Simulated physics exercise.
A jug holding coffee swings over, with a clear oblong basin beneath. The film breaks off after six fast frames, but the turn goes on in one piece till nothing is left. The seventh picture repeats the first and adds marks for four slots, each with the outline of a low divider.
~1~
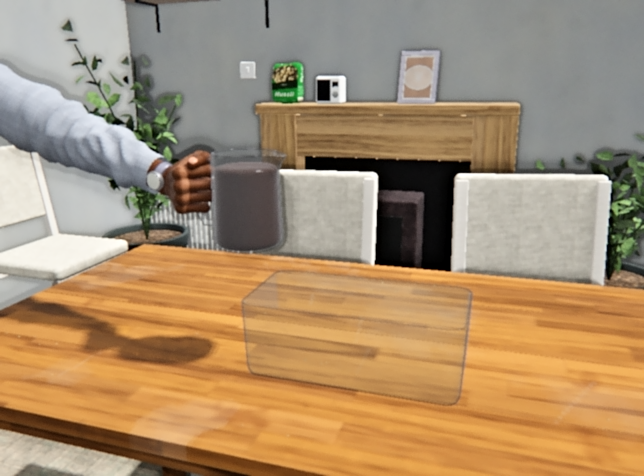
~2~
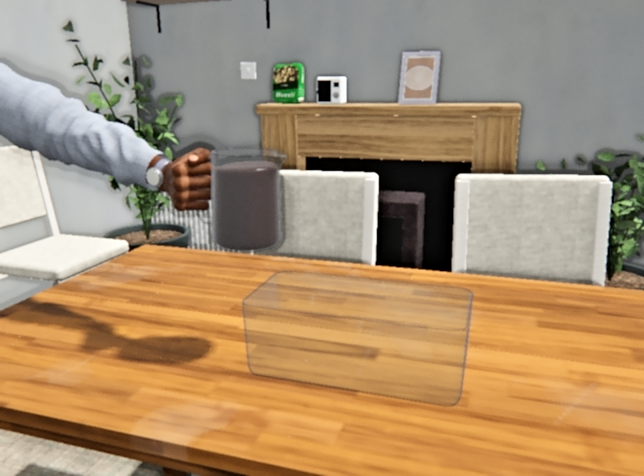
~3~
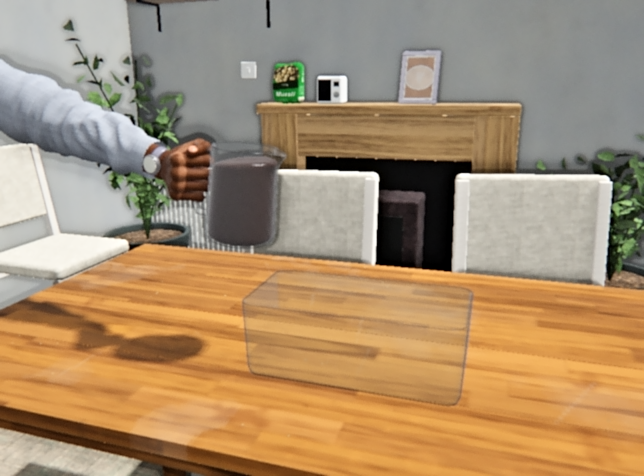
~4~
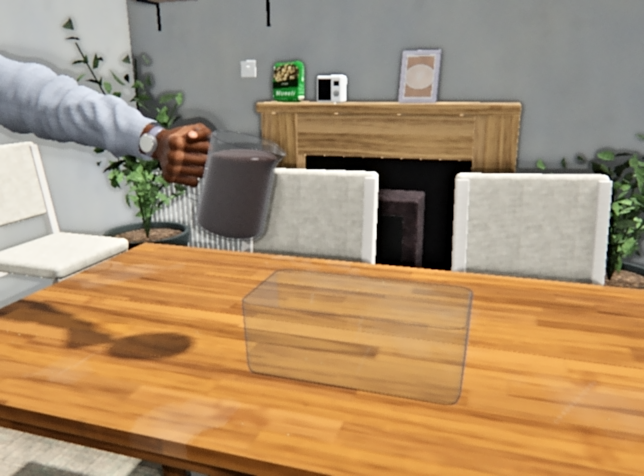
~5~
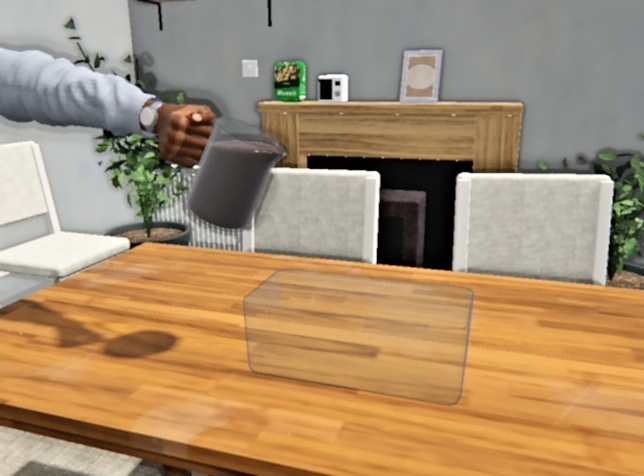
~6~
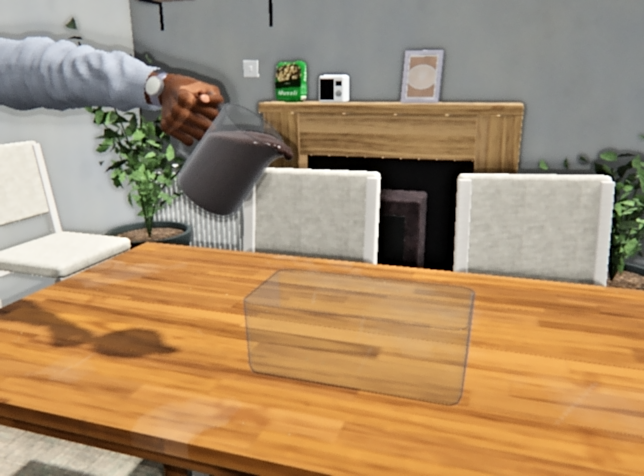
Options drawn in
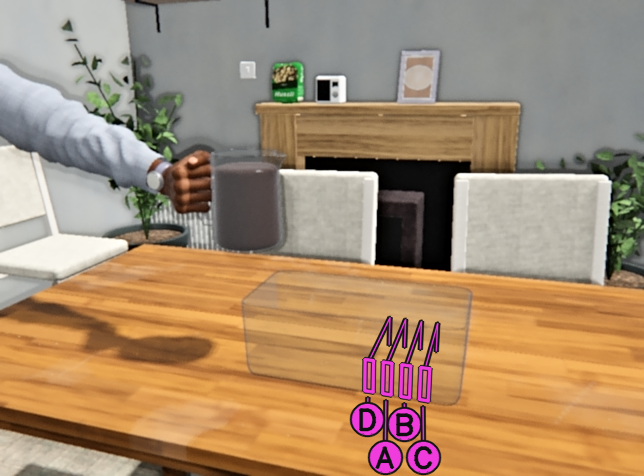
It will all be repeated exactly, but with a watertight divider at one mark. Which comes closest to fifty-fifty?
Take D.
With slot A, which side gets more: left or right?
The left side.
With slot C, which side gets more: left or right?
The left side.
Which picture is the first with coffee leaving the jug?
Picture 6.
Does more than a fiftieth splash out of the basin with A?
Yes.
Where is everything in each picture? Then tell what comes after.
Upright, lip at (284, 156); basin from (249, 370) to (460, 404); nothing has left yet.
Upright, lip at (284, 156); nothing has left yet.
Tipped about 7°, lip at (284, 156); nothing has left yet.
Tipped about 15°, lip at (284, 155); nothing has left yet.
Tipped about 26°, lip at (285, 155); nothing has left yet.
Tipped about 38°, lip at (285, 154); coffee is over the lip, down to (289, 158).
On the marked copy, A at (385, 400); B at (404, 403); C at (423, 407); D at (367, 397).
With A, about 81 % ends left of the wall and 11 % right of it; 8 % is lost outside.
With B, about 87 % ends left of the wall and 5 % right of it; 8 % is lost outside.
With C, about 86 % ends left of the wall and 7 % right of it; 7 % is lost outside.
With D, about 55 % ends left of the wall and 39 % right of it; 6 % is lost outside.
